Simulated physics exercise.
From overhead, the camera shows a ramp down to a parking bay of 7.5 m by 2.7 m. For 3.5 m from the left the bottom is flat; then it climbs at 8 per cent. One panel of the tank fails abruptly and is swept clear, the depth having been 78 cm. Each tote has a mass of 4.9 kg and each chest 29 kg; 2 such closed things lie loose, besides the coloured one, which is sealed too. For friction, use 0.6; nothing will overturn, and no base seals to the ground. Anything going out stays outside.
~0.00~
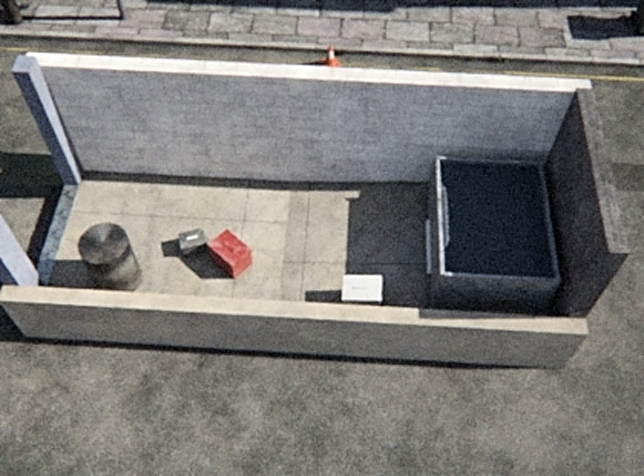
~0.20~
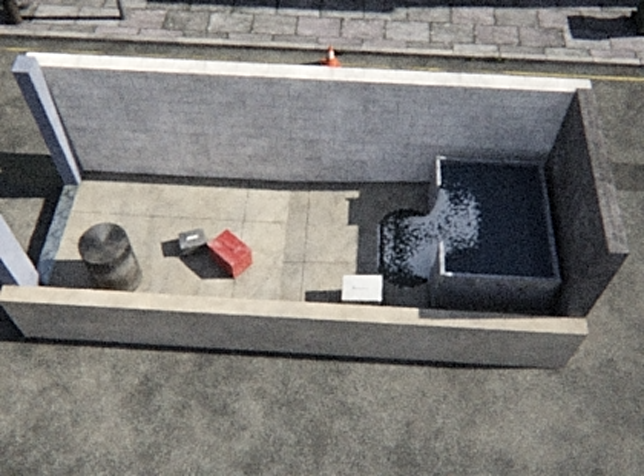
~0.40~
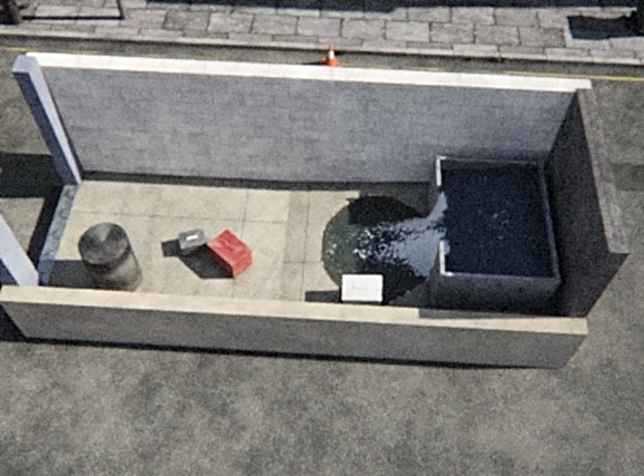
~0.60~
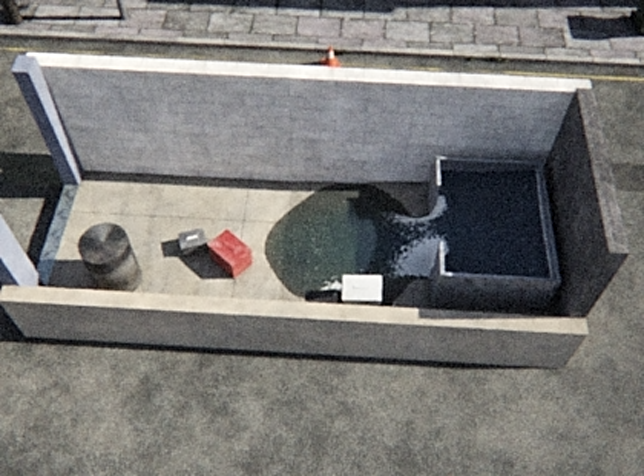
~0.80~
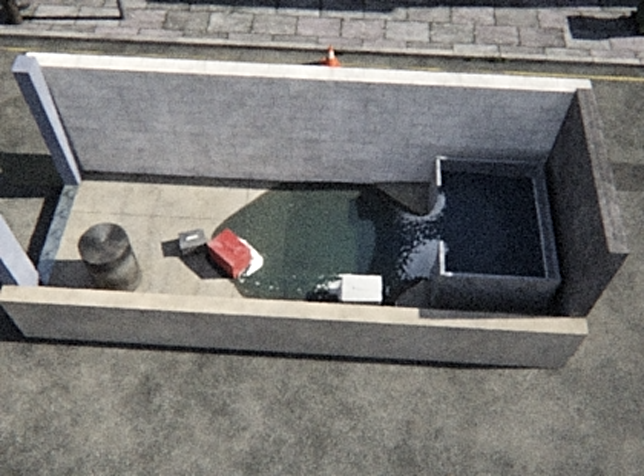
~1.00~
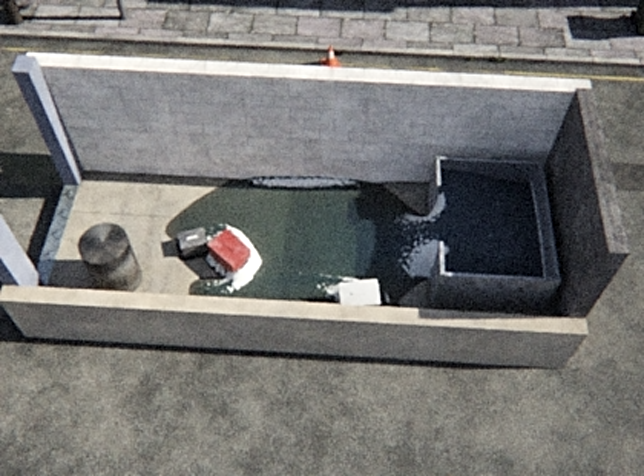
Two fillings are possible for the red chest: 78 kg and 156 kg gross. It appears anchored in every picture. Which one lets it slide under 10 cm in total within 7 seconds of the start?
It is going to require the top value.
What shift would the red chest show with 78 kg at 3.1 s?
Around 40 centimetres out of place.
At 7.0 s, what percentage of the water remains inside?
Around 54 % of the water.
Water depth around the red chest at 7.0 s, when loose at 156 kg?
About 11 cm.
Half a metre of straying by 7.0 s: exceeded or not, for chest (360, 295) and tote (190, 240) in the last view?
In order: Within the mark, beyond the mark.
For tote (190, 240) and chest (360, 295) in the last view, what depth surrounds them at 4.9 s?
First roughly 5 cm, second roughly 3 cm.
After 1.4 s the red chest would be 10 cm from its start with 78 kg and 0 cm from its start with 156 kg; 15 cm of water round it then.
After 3.1 s the red chest would be 38 cm from its start with 78 kg and 0 cm from its start with 156 kg; 10 cm of water round it then.
After 4.9 s the red chest would be 38 cm from its start with 78 kg and 0 cm from its start with 156 kg; 10 cm of water round it then.
After 7.0 s the red chest would be 38 cm from its start with 78 kg and 0 cm from its start with 156 kg; 11 cm of water round it then.
